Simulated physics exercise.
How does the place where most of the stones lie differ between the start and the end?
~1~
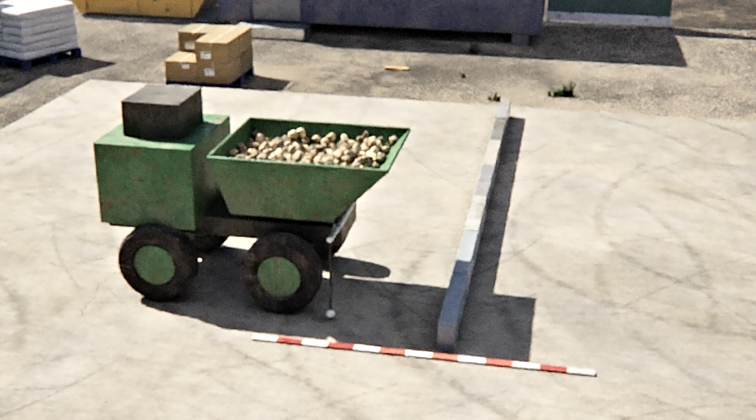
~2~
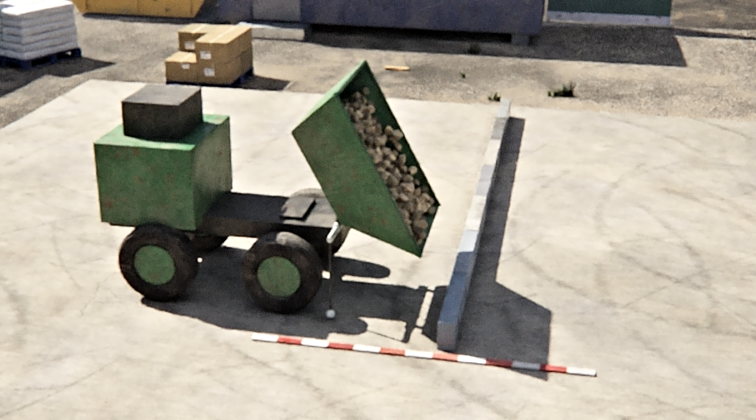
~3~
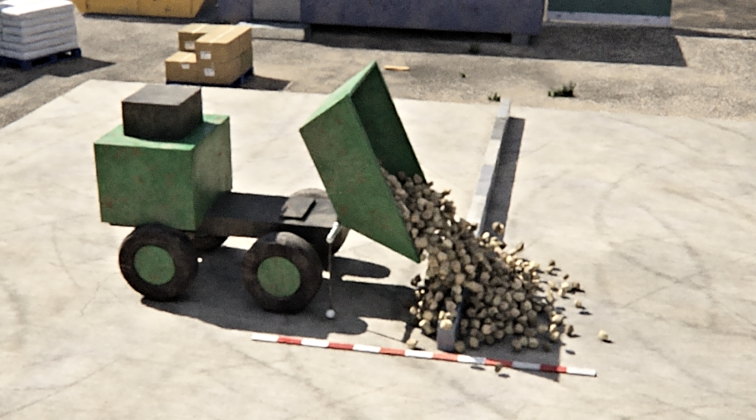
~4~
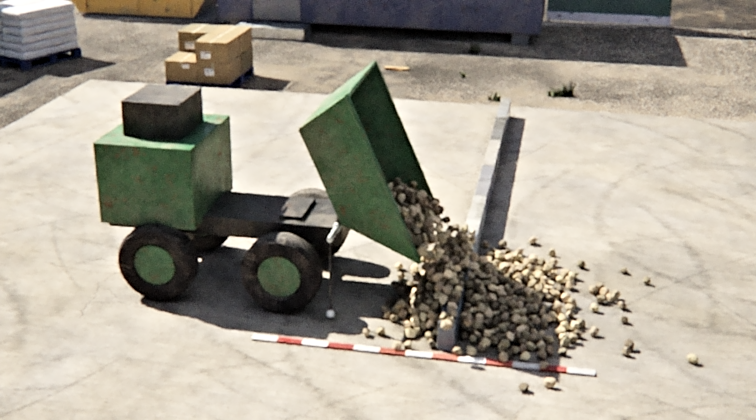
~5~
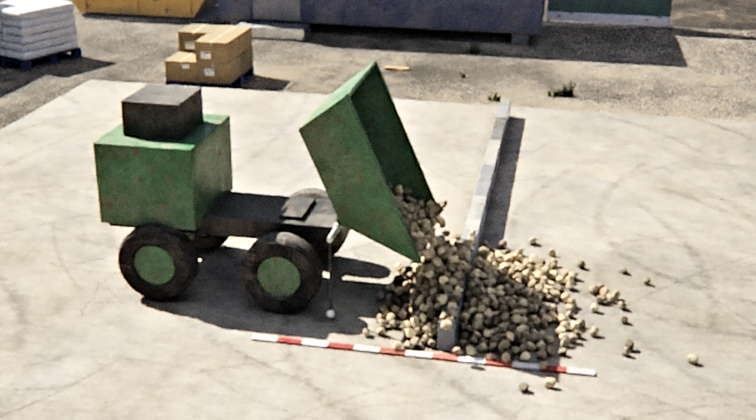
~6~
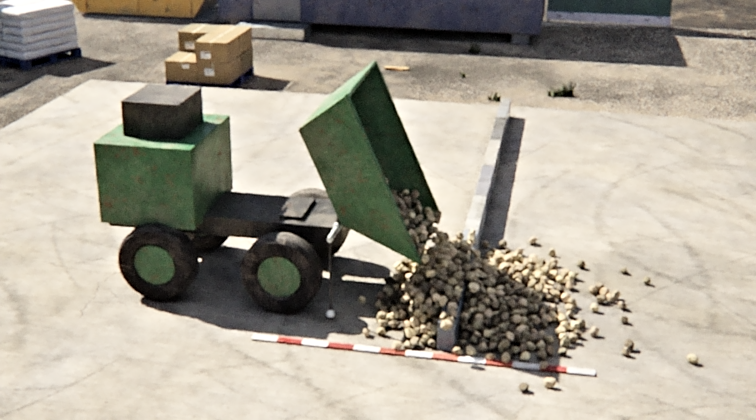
At the start the stones are all in the raised green skip of the dumper. By the end most of them lie lower and further right, in a heap on the ground on both sides of the kerb, with a few still in the skip.
